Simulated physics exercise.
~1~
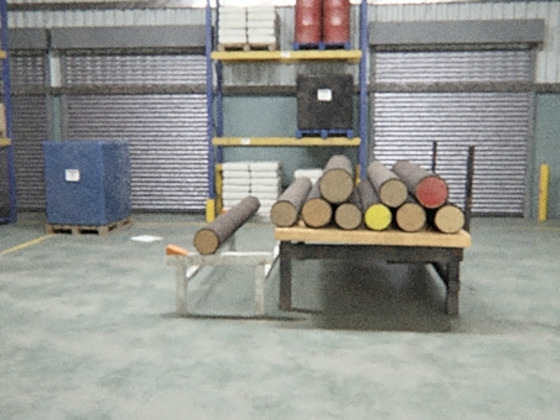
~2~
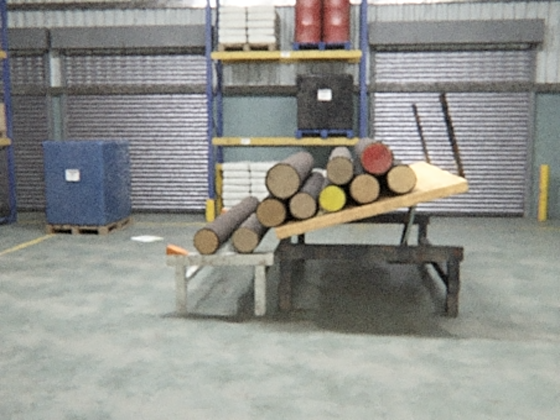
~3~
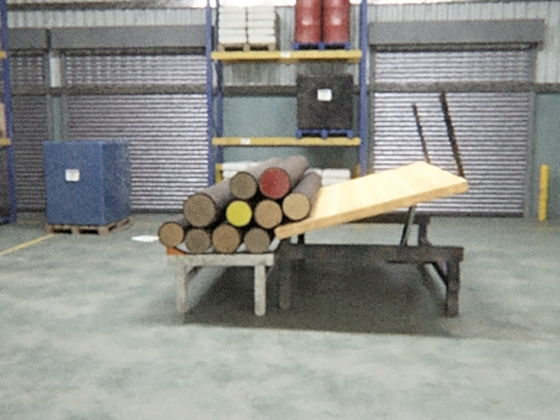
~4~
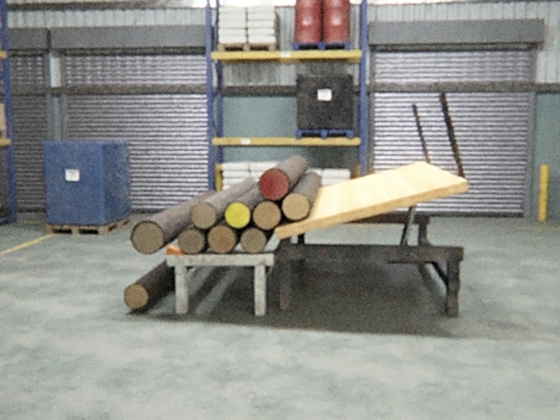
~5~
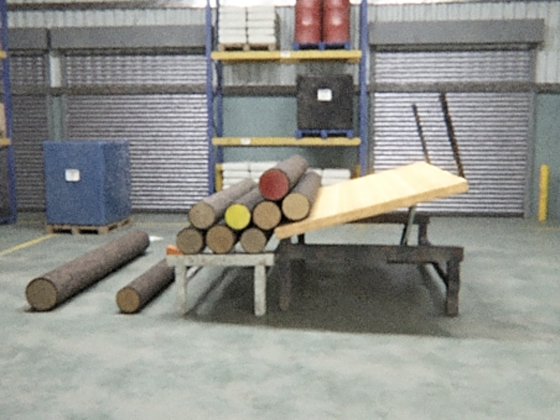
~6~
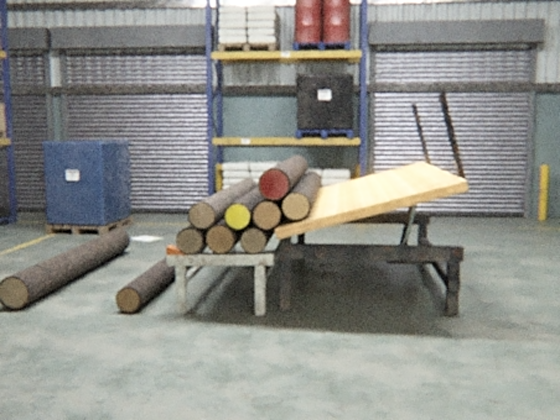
Round timber poles, one with a yellow end and one with a red end, lie piled on a wooden deck in a warehouse, seen end-on from a still camera. A lone pole sits on the pale rack to the left, with shelving, shutters and a blue crate behind. The deck's right edge rises, and the poles roll left onto the rack, bunching into a heap. Two poles spill over the rack's left end to the floor, and the larger rolls farther left. The deck stays tilted, with yellow held within the heap and red on top near the deck's low edge.
